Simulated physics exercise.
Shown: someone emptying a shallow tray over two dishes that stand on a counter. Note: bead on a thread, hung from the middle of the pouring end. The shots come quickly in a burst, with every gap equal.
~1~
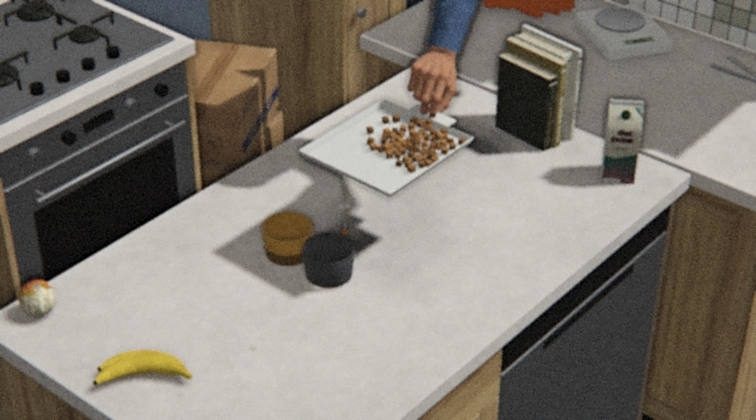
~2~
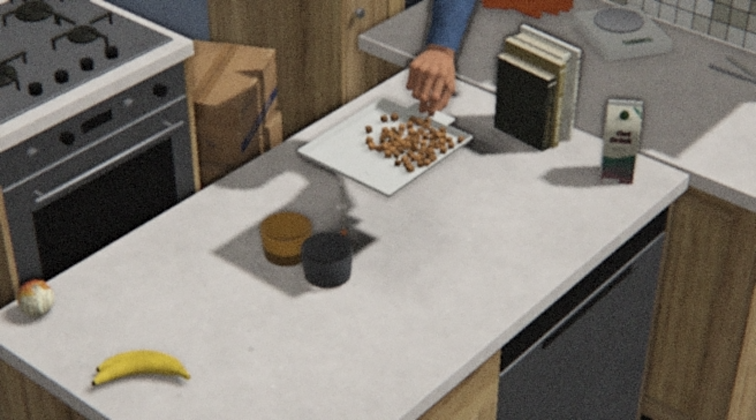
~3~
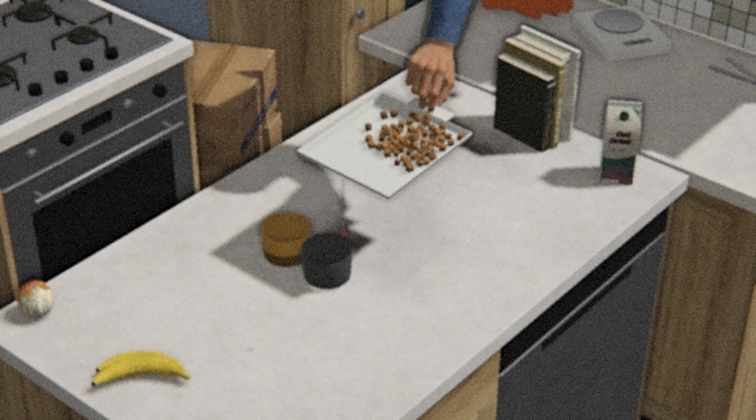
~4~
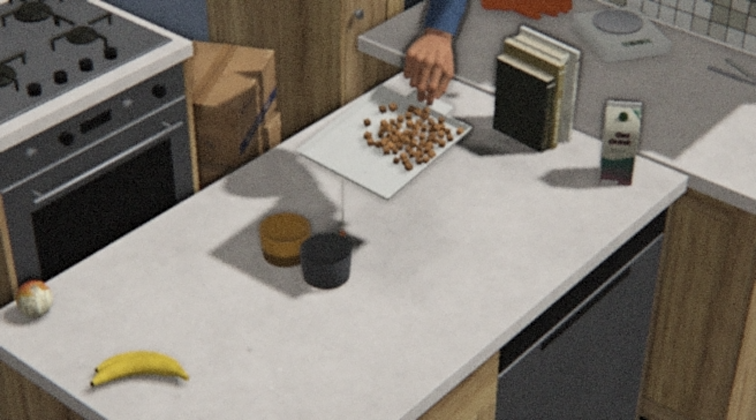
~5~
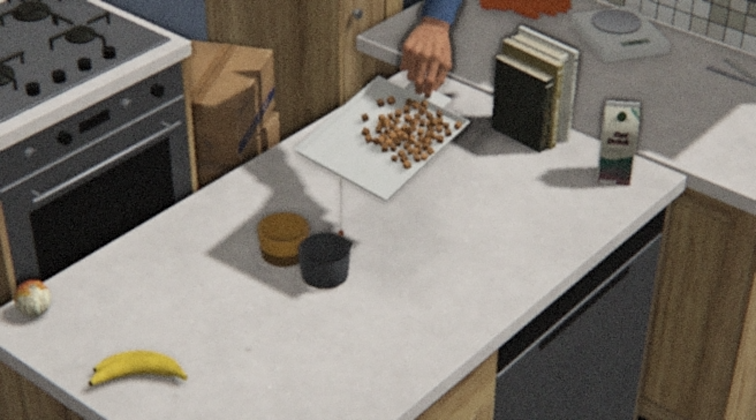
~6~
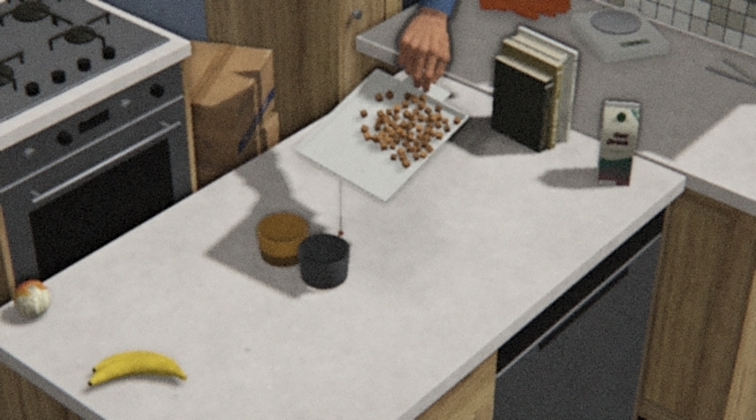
A hand at the back of the counter slowly tilted a white tray of small brown cubes, its near edge dipping slightly toward the right, while a thread hung above two small dishes.
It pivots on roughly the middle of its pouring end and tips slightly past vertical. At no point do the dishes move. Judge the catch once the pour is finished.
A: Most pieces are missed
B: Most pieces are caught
Answer: A.
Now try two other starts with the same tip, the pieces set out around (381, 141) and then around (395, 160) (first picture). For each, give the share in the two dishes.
Roughly 30 and 10 percent, in that order.
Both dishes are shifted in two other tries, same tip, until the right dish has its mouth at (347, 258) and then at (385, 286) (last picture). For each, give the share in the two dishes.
Close to 40 in a hundred first, close to 80 in a hundred second.
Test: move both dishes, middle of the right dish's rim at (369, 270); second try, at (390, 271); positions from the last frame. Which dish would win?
The right-hand one the first time, the right-hand one the second.
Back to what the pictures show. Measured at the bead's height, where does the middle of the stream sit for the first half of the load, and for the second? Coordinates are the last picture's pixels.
It passes near (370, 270) first and then near (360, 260).
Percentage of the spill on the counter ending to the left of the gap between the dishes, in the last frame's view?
I make it about 10 percent or so.
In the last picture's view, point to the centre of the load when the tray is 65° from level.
I'd put the middle of the pieces at roughly (374, 195).
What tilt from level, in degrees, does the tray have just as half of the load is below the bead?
Roughly 80 degrees of tilt.
Soon after the last picture, tray tipped steeply; about two thirds on the tray; a small part outside both; about a quarter in the air.
A little later, tray tipped past a quarter turn; a small part in the right dish; most outside both.
Later still, tray tipped past a quarter turn; a small part in the right dish; nearly all outside both.
At rest, tray tipped past a quarter turn; a small part in the right dish; none in the left dish; nearly all outside both.
